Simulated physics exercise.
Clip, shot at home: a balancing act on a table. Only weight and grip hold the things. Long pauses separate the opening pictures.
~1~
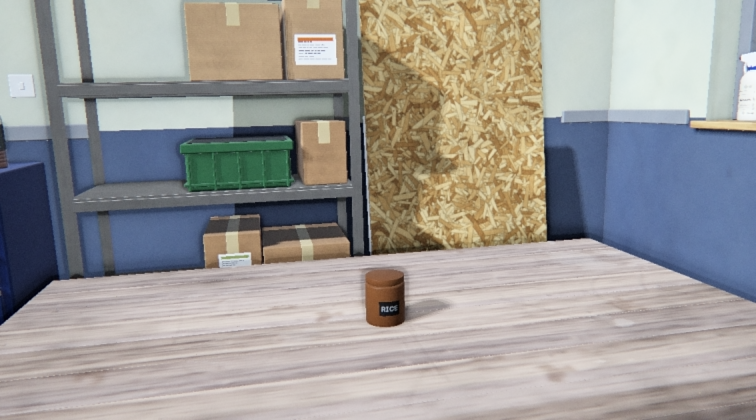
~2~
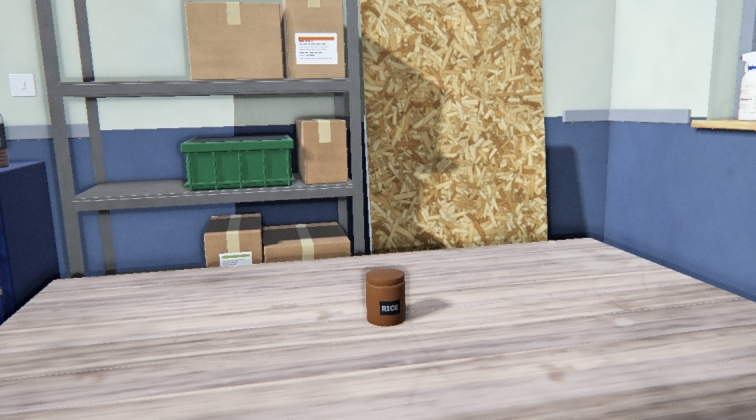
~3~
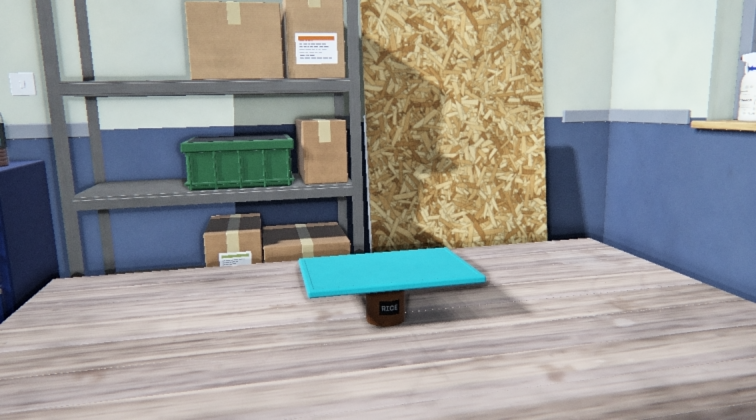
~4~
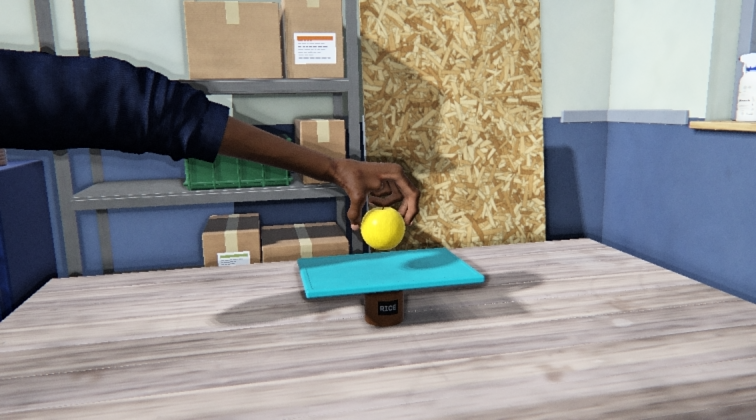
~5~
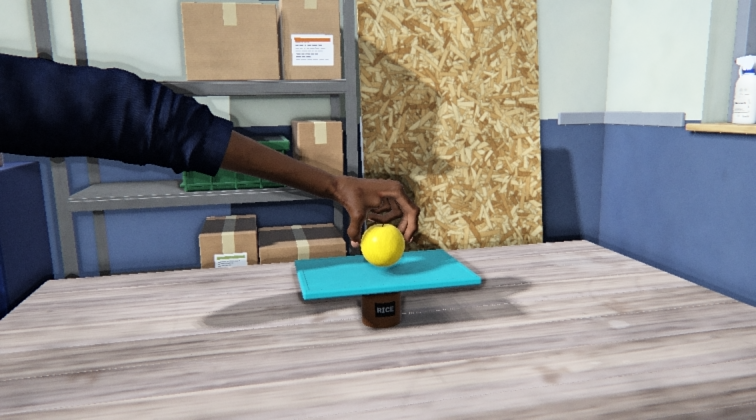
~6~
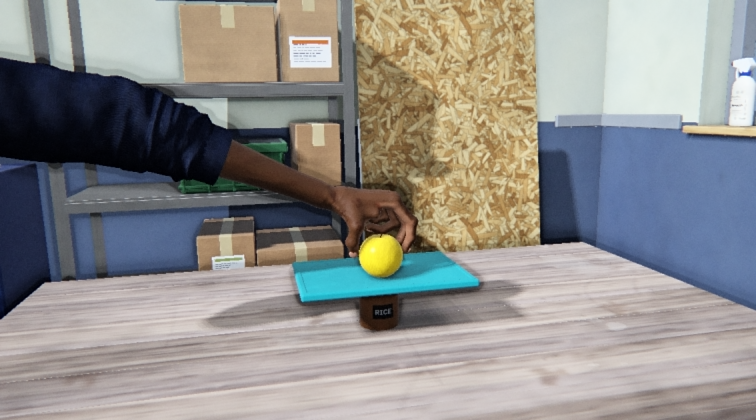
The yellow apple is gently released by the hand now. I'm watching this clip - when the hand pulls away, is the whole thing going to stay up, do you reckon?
Yes, it stays up.
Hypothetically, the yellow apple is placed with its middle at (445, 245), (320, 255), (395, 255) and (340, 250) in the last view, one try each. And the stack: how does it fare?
So, first go it comes down, second go it comes down, third go it stays put, fourth go it stays put.
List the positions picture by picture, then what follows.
In the first picture, the last thing is not in view yet; brown jar (385, 297).
In the second picture, the last thing is not in view yet; brown jar (386, 297).
In the third picture, the last thing is not in view yet; brown jar (385, 296).
In the fourth picture, coming down; yellow apple (383, 228); brown jar (384, 297).
In the fifth picture, coming down; yellow apple (383, 245); brown jar (381, 298).
In the sixth picture, in place under the hand; yellow apple (381, 255); brown jar (379, 300).
Then, 0.20 s on from there, no change.
Then, 0.50 s on from there, yellow apple resting near (381, 256).
In the end, all 3 unmoved. At the end, from the last picture's camera, yellow apple near (381, 256). The stack holds.
